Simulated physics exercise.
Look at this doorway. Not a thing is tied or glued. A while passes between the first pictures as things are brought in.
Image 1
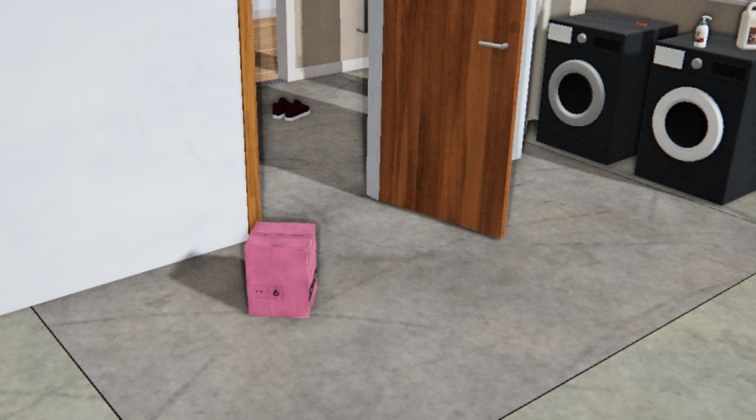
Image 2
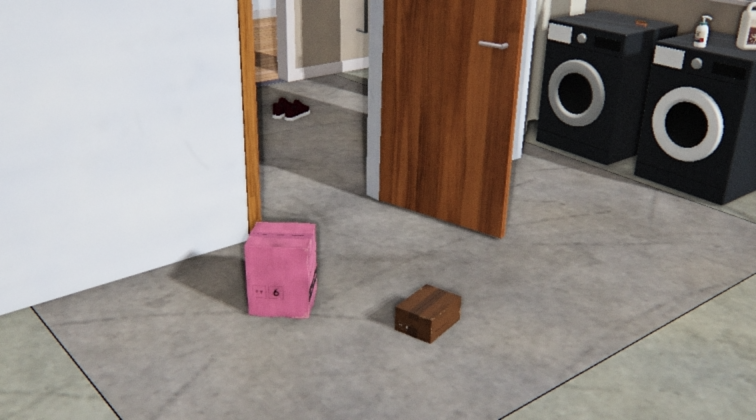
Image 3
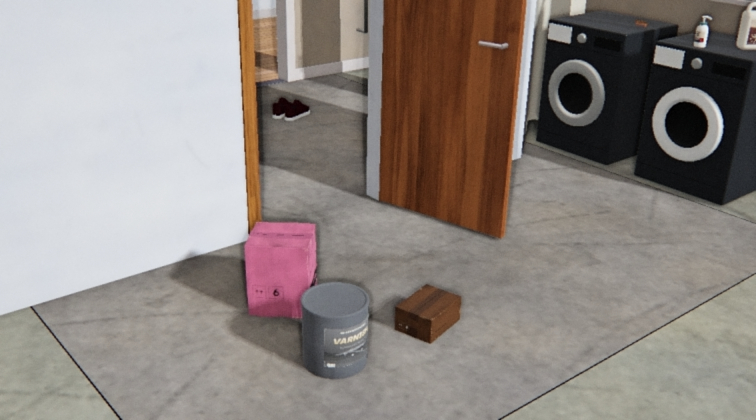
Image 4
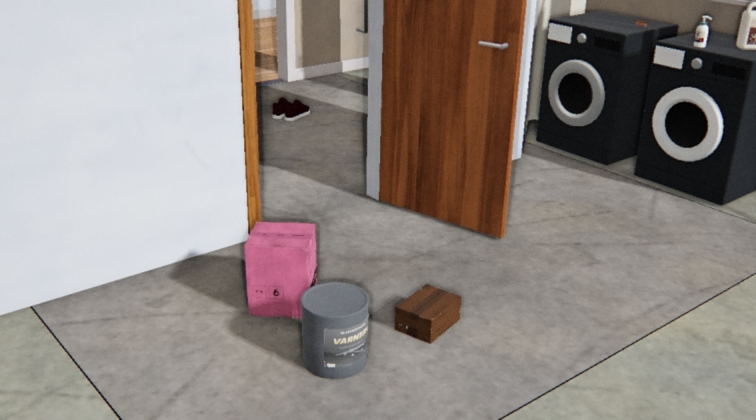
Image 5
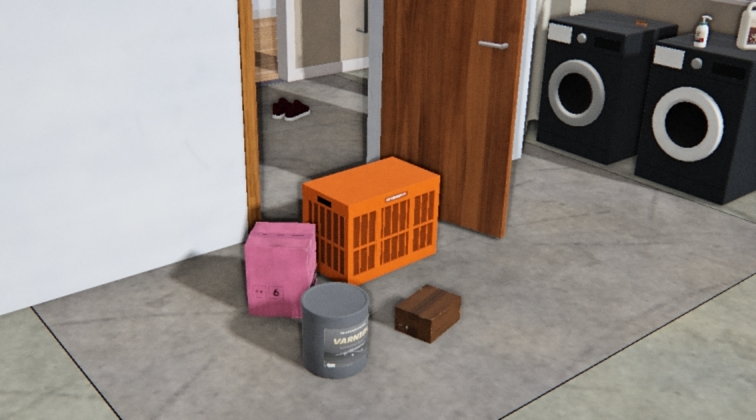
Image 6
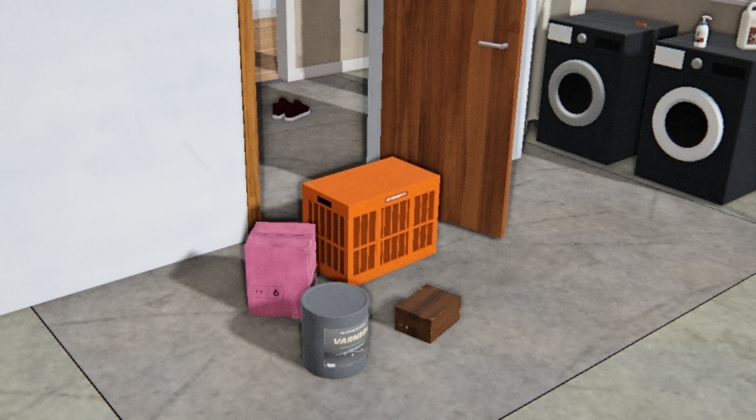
In a doorway near two dark washing machines, a pink box sat alone until a small brown parcel, a grey pail and an orange chest appeared beside it in turn, while the open door stayed still.
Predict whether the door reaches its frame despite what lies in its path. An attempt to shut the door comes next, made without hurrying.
The door stops before the frame.
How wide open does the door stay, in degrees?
Angle: About 75°.
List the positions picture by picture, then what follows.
In the first picture, door wide open and still.
In the second picture, door wide open and still; brown parcel (428, 313).
In the third picture, door wide open and still; pink box (282, 269); grey pail (335, 330).
In the fourth picture, door wide open and still; brown parcel (428, 313); pink box (282, 269).
In the fifth picture, door wide open and still; grey pail (335, 330); brown parcel (428, 313).
In the sixth picture, door wide open and still; orange chest (371, 220); pink box (282, 269).
Then, 0.40 s on from there, open by 96°.
Then, 0.60 s on from there, open by 87°.
Then, 0.70 s on from there, open by 81°.
Then, 0.90 s on from there, open by 75°.
In the end, open by 75°; all 4 unmoved. At the end, from the last picture's camera, orange chest near (368, 220).
